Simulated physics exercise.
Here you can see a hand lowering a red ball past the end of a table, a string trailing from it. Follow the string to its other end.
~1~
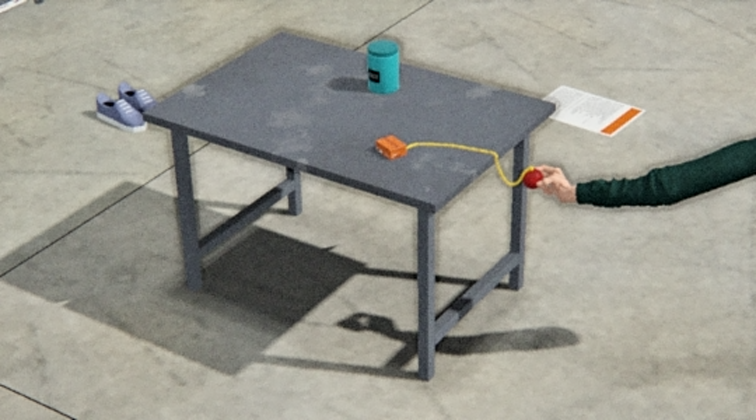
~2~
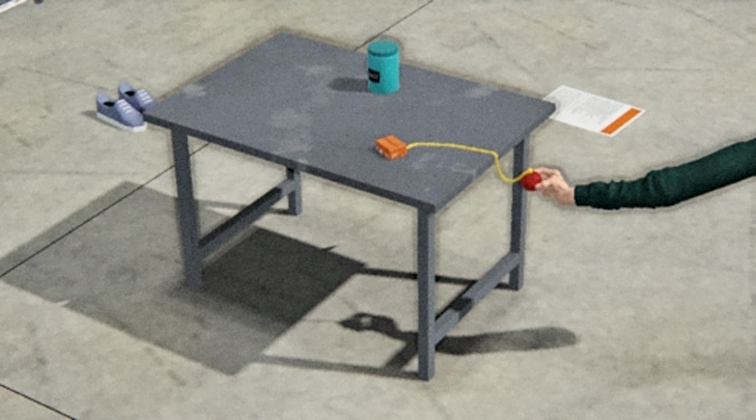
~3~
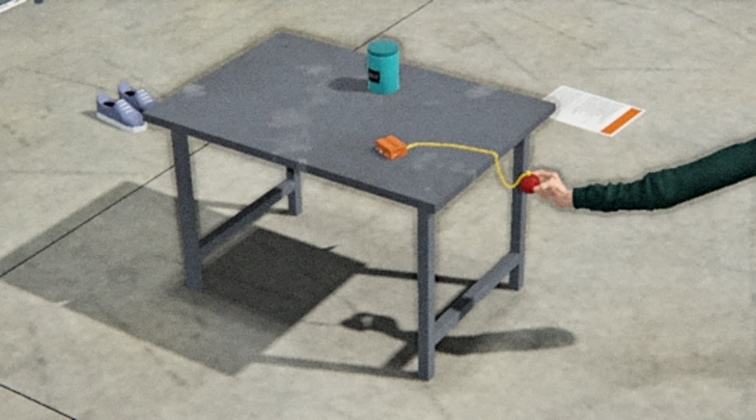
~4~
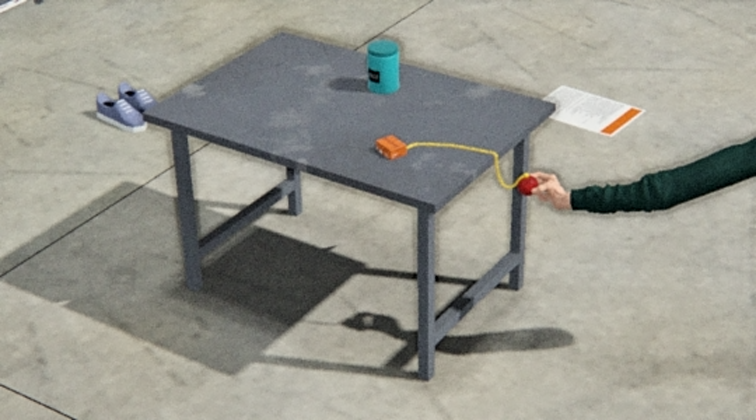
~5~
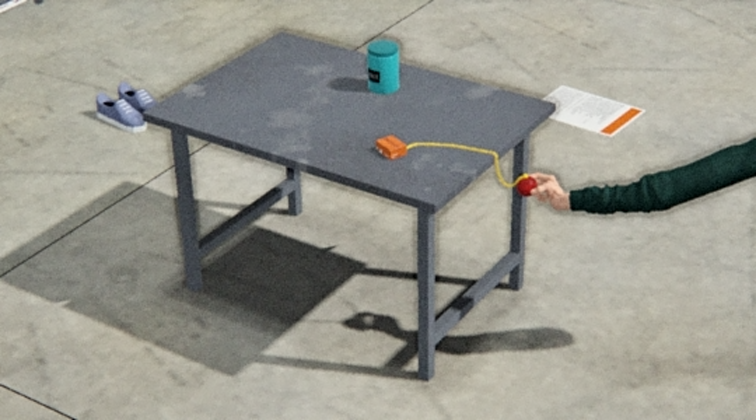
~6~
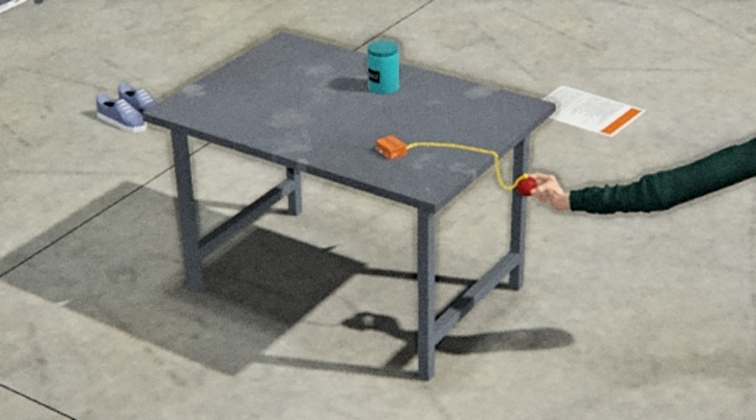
A hand in a dark green sleeve held a red ball beside a gray table, its yellow string running to an orange box near a turquoise canister, and barely moved, shifting slightly left.
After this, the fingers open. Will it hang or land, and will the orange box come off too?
By the end the red ball has gone all the way down, and the orange box has been taken down too.
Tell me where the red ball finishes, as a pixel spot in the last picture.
Centre of the object: (495, 369).
Then, 0.44 s past the final frame, ball in the air near (490, 299); canister still; box tugged along near (471, 154).
Then, 0.84 s past the final frame, ball on the floor near (437, 353); canister still; box down on the floor.
When it is over, ball on the floor near (495, 369); canister still; box down on the floor. The red ball drops all the way and the orange box is dragged off.
